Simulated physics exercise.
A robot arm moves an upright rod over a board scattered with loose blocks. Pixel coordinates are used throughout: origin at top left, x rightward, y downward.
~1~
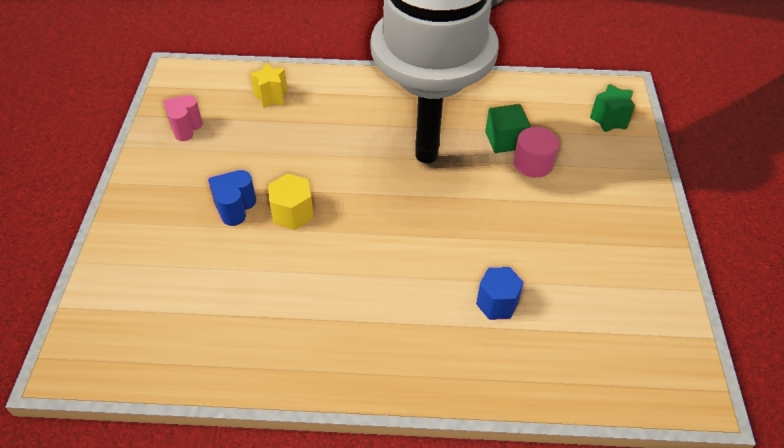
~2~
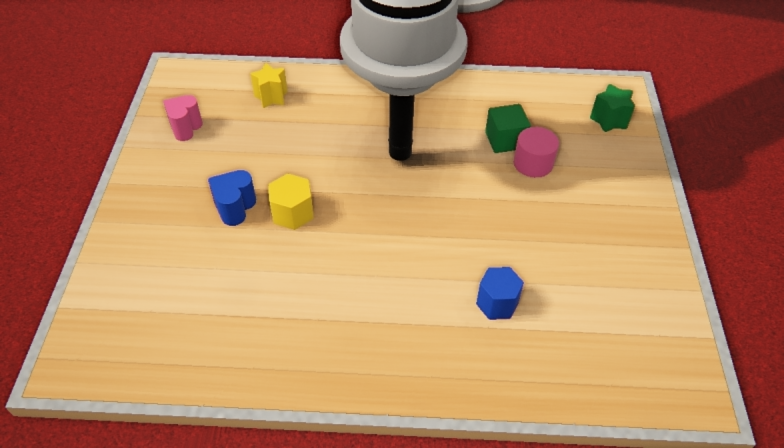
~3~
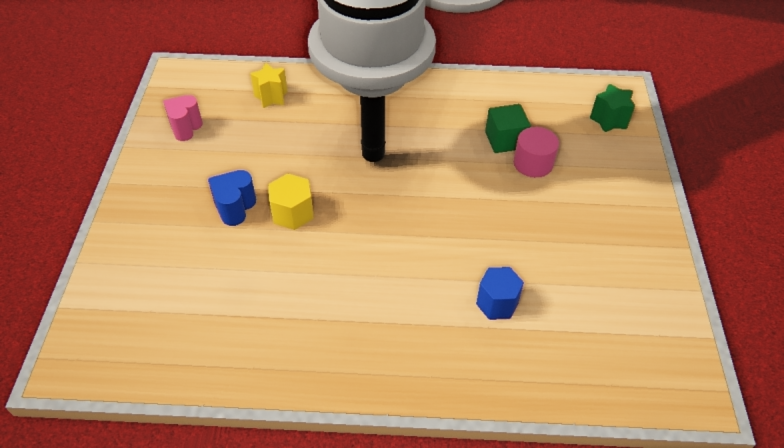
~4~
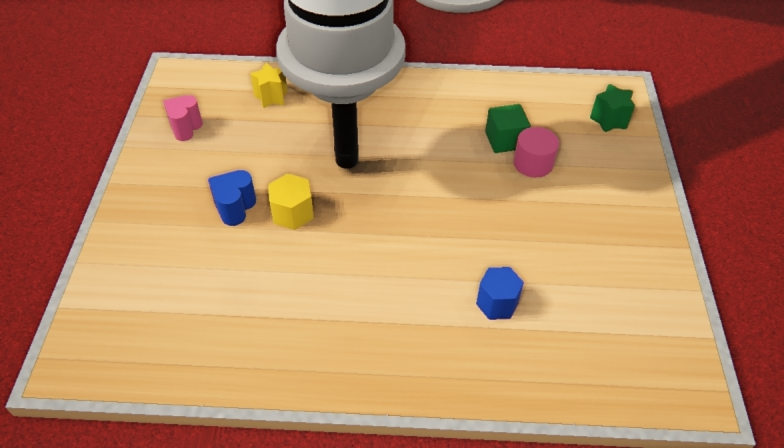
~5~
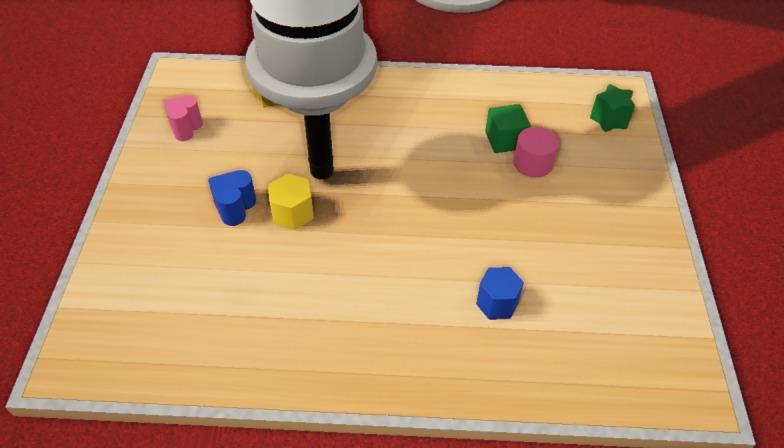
A robot arm moved its upright black rod steadily left across a wooden board of scattered colored blocks, then drew slightly nearer the front, close beside the yellow hexagonal block, while the blocks stayed still.
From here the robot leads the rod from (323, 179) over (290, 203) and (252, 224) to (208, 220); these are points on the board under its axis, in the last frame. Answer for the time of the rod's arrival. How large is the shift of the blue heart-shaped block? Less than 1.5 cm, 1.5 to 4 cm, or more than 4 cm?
Between 1.5 and 4 cm.
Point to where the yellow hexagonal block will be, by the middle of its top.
I think it will end close to (266, 223).
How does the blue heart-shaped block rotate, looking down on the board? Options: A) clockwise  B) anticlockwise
My answer is option A.
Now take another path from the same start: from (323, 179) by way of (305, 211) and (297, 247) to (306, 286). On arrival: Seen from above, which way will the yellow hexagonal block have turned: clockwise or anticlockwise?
It spins clockwise.
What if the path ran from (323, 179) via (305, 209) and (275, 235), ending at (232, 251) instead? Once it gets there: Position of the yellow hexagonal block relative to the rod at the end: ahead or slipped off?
It is still there in front.
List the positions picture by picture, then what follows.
The first frame shows lower end of the rod at (427, 156), tops of blocks, blue heart-shaped block at (230, 185), yellow hexagonal block at (290, 190).
The second frame shows rod at (400, 154), blocks as before.
The third frame shows rod at (373, 155), blocks as before.
The fourth frame shows rod at (347, 162), blocks as before.
The fifth frame shows rod at (322, 172), blue heart-shaped block at (230, 185), yellow hexagonal block at (290, 190).
On the path given first. One third of the way, rod at (289, 196); yellow hexagonal block at (277, 205), turned 15° anticlockwise.
Two thirds of the way, rod at (251, 217); yellow hexagonal block at (266, 223), turned 45° anticlockwise.
At the end, rod at (206, 214); blue heart-shaped block at (209, 178), turned 75° clockwise; yellow hexagonal block at (266, 223), turned 45° anticlockwise.
